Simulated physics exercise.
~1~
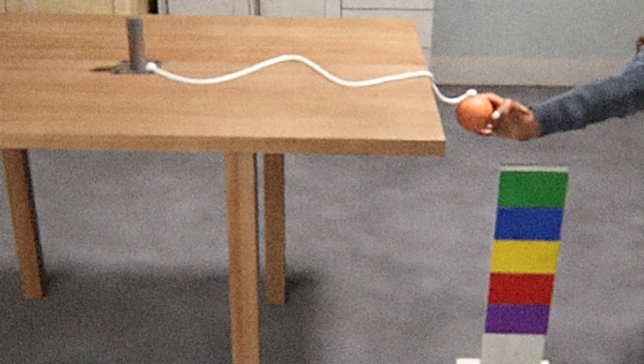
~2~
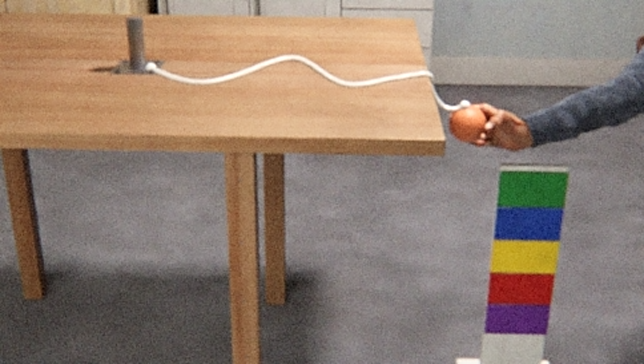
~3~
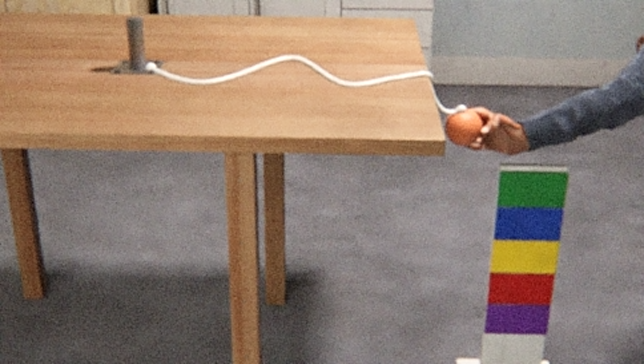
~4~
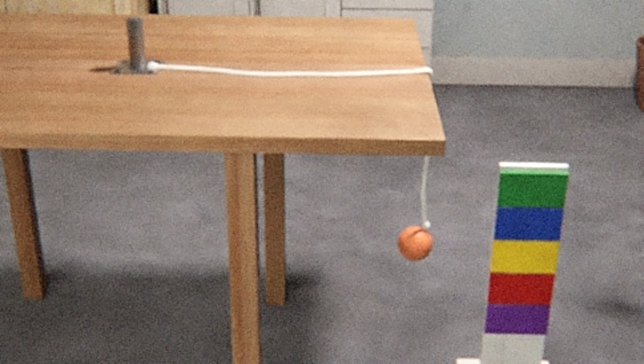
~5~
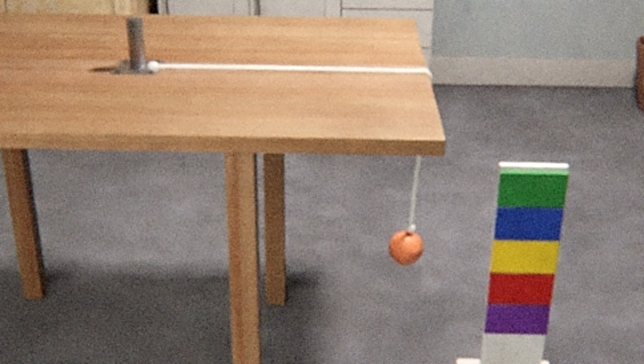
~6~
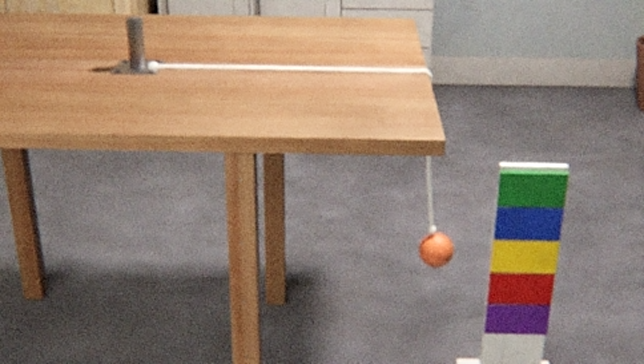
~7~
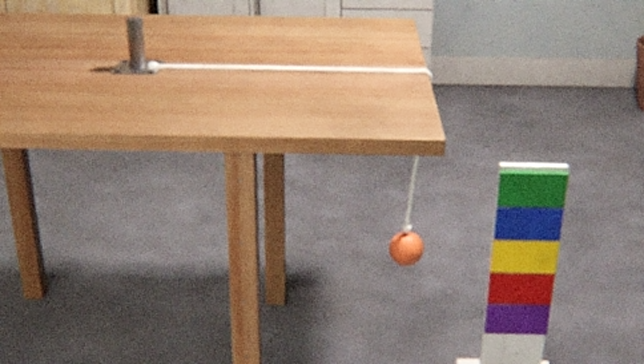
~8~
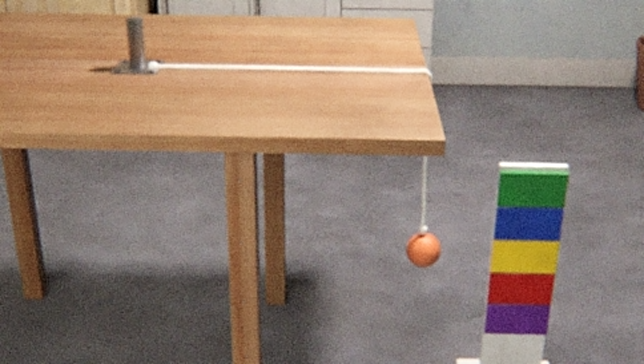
At a table's edge, a hand releases a tethered orange, which swings level with yellow.
